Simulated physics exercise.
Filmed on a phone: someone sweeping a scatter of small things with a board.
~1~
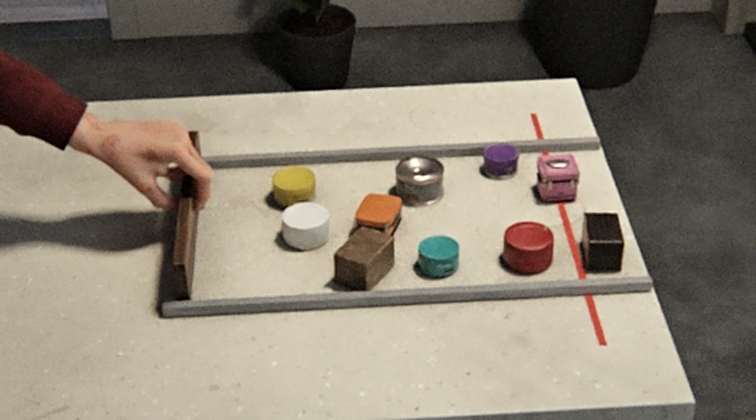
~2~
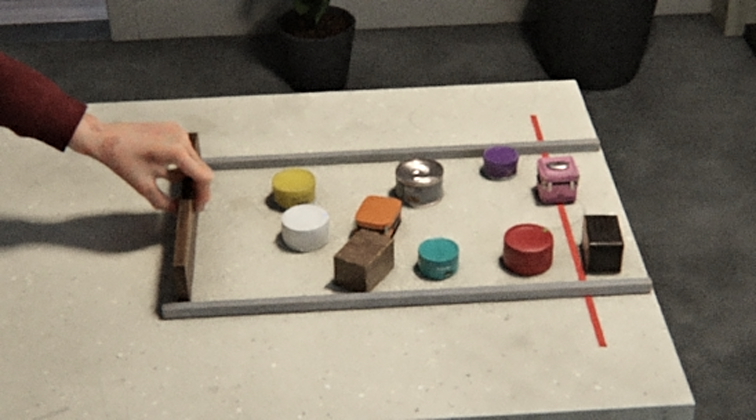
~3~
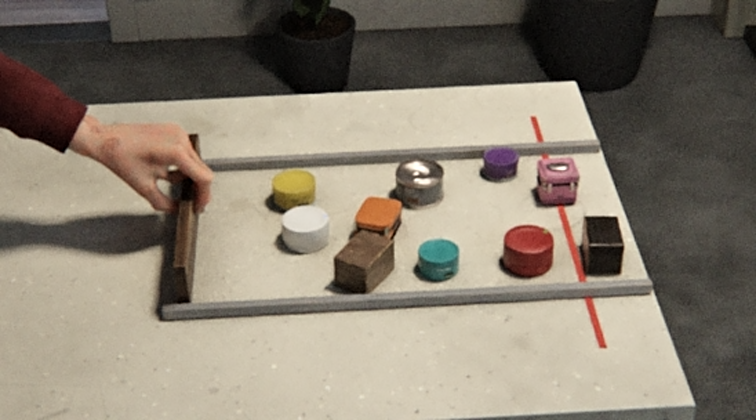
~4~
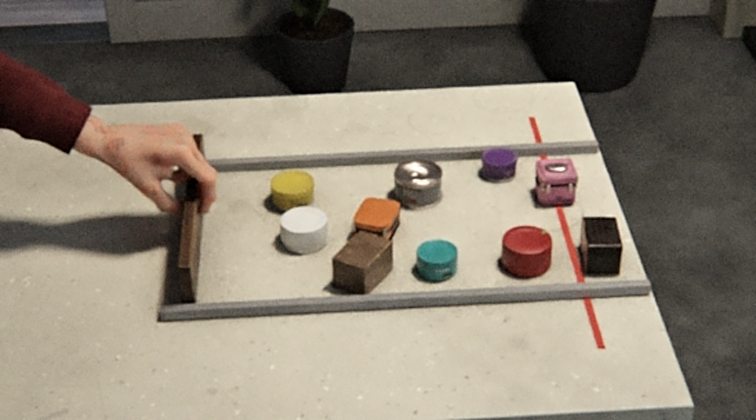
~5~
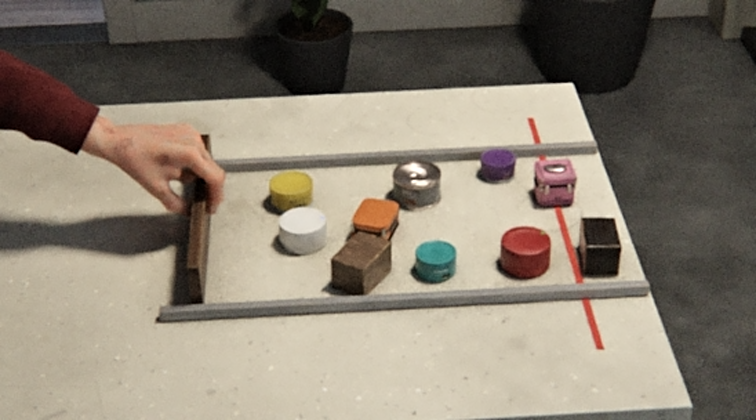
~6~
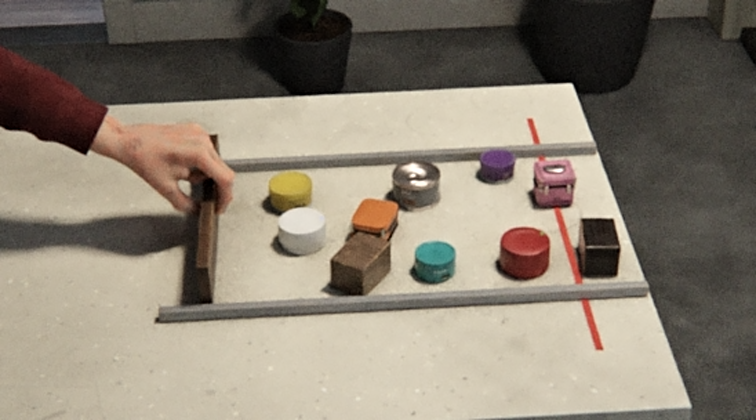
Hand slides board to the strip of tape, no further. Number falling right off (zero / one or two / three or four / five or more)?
The edge claims three or four.
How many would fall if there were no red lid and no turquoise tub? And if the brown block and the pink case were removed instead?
First 2, then 2.
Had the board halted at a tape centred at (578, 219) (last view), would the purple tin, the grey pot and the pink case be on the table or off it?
The purple tin is still there; as for the grey pot, it is no longer there; and the pink case is no longer there.
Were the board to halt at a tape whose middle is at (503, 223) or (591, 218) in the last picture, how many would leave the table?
In order, 1 and 6.
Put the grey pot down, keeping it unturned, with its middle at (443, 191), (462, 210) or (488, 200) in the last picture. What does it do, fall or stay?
Try one it goes off the edge; try two it goes off the edge; try three it goes off the edge.
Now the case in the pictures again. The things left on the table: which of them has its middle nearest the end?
That'd be the turquoise tub, foremost of the lot.
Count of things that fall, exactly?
Counted up, you get 4.
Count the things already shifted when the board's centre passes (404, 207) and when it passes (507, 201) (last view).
So 6, and at the other place 10.
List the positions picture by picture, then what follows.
The first frame shows black block (602, 241); pink case (557, 178); red lid (528, 247); board (189, 213); tape (564, 215).
The second frame shows pink case (557, 180); white lid (306, 228).
The third frame shows red lid (528, 251); board (189, 216).
The fourth frame shows black block (601, 245); grey pot (418, 184).
The fifth frame shows pink case (554, 183); orange case (376, 223).
The sixth frame shows black block (599, 247); pink case (554, 183); red lid (525, 252); board (210, 217); tape (560, 220).
A little later, none off yet; black block at rest near (599, 247); pink case at rest near (554, 183); red lid at rest near (525, 252).
Next, none off yet; black block at rest near (599, 247); pink case at rest near (554, 183); red lid moving near (529, 252).
Later still, none off yet; black block tilted well over near (673, 273); pink case shifted about its own width near (610, 186); red lid shifted well along near (622, 246).
When it is over, the number that fall off is three or four; down, grey pot, red lid, pink case and black block.
